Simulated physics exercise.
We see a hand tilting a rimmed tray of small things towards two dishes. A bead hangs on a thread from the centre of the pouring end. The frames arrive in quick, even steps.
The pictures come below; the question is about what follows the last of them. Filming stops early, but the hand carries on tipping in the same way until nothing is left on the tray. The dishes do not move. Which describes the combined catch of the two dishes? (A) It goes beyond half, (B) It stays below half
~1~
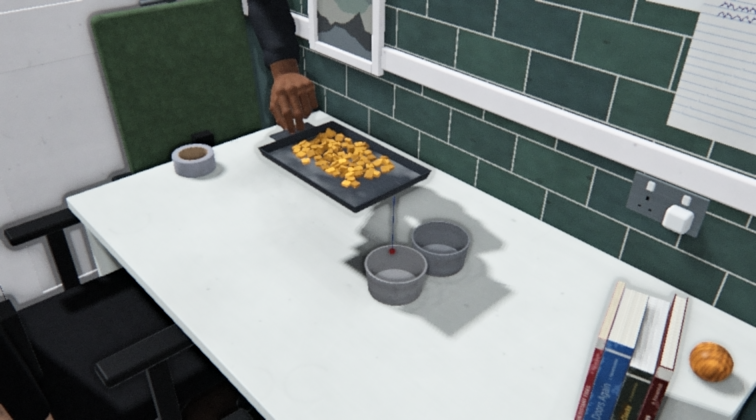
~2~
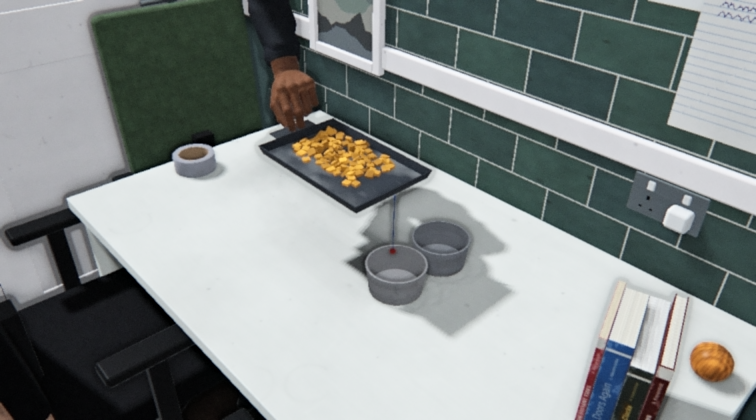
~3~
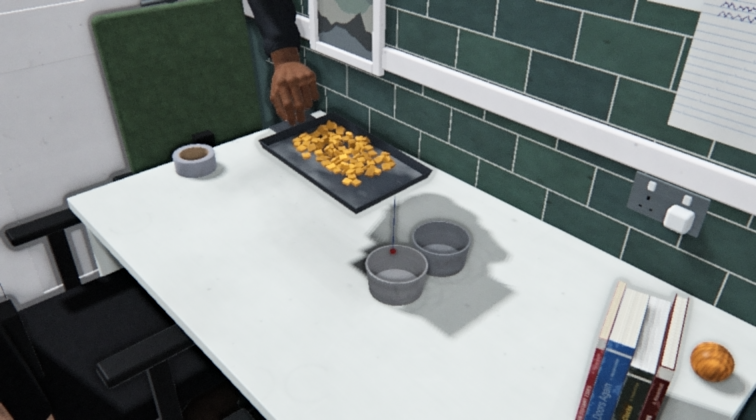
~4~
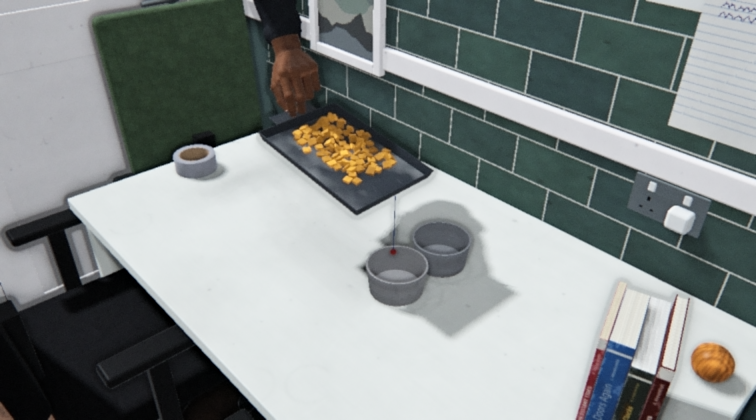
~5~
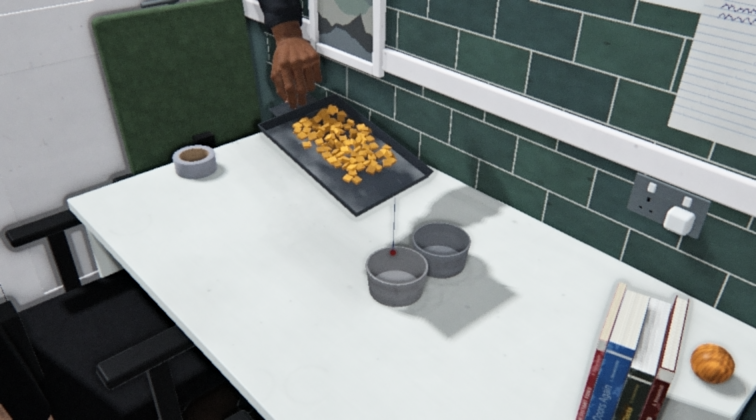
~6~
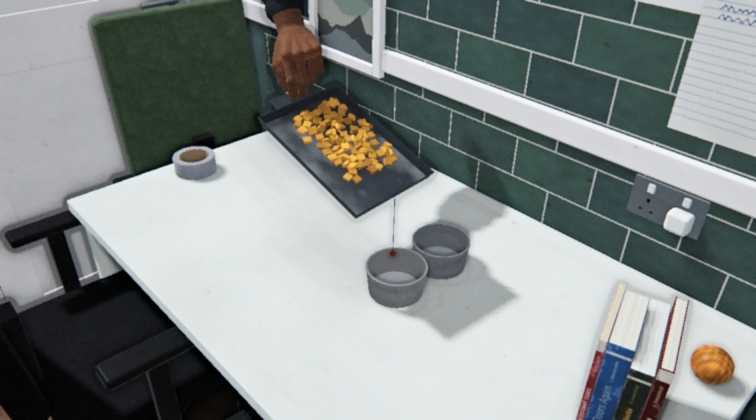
B, it stays below half.
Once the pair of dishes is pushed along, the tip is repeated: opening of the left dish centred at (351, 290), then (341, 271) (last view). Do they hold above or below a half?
The first place gets the greater share, the second a lesser share.
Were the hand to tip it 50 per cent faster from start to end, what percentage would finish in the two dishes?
Result: About 20 per cent.
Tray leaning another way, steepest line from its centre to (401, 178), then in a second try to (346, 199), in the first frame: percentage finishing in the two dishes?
About 90 % and 10 %.
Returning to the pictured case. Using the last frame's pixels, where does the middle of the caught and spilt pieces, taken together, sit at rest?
Roughly pixel (386, 310).
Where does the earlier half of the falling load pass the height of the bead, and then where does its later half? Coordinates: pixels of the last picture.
Near (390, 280) to start, and near (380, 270) afterwards.
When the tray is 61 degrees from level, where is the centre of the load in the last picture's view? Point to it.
(381, 197).
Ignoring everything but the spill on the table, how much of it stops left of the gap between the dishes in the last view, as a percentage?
Estimate: About 80 percent.
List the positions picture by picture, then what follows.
The first frame shows corners of the pouring end at (355, 205) and (427, 170), level; middle of the load at (346, 157), small crackers; left dish at (417, 288); right dish at (461, 260); bead on its thread at (392, 251).
The second frame shows corners of the pouring end at (356, 205) and (428, 170), level; middle of the load at (347, 156).
The third frame shows corners of the pouring end at (356, 206) and (428, 170), tipped barely, lowest at the left corner; middle of the load at (347, 152).
The fourth frame shows corners of the pouring end at (357, 208) and (429, 170), tipped a little, lowest at the left corner; middle of the load at (348, 148).
The fifth frame shows corners of the pouring end at (357, 210) and (430, 170), tipped a little, lowest at the left corner; middle of the load at (348, 143).
The sixth frame shows corners of the pouring end at (357, 212) and (430, 171), tipped clearly, lowest at the left corner; middle of the load at (349, 139); left dish at (418, 290); right dish at (462, 262).
Soon after the last picture, tray tipped steeply; most on the tray; a small part in the air.
A little later, tray tipped right over; a small part on the tray; about a quarter in the left dish; about half outside both; about a quarter in the air.
Later still, tray tipped past a quarter turn; about a third in the left dish; about two thirds outside both.
At rest, tray tipped past a quarter turn; about a third in the left dish; none in the right dish; about two thirds outside both.
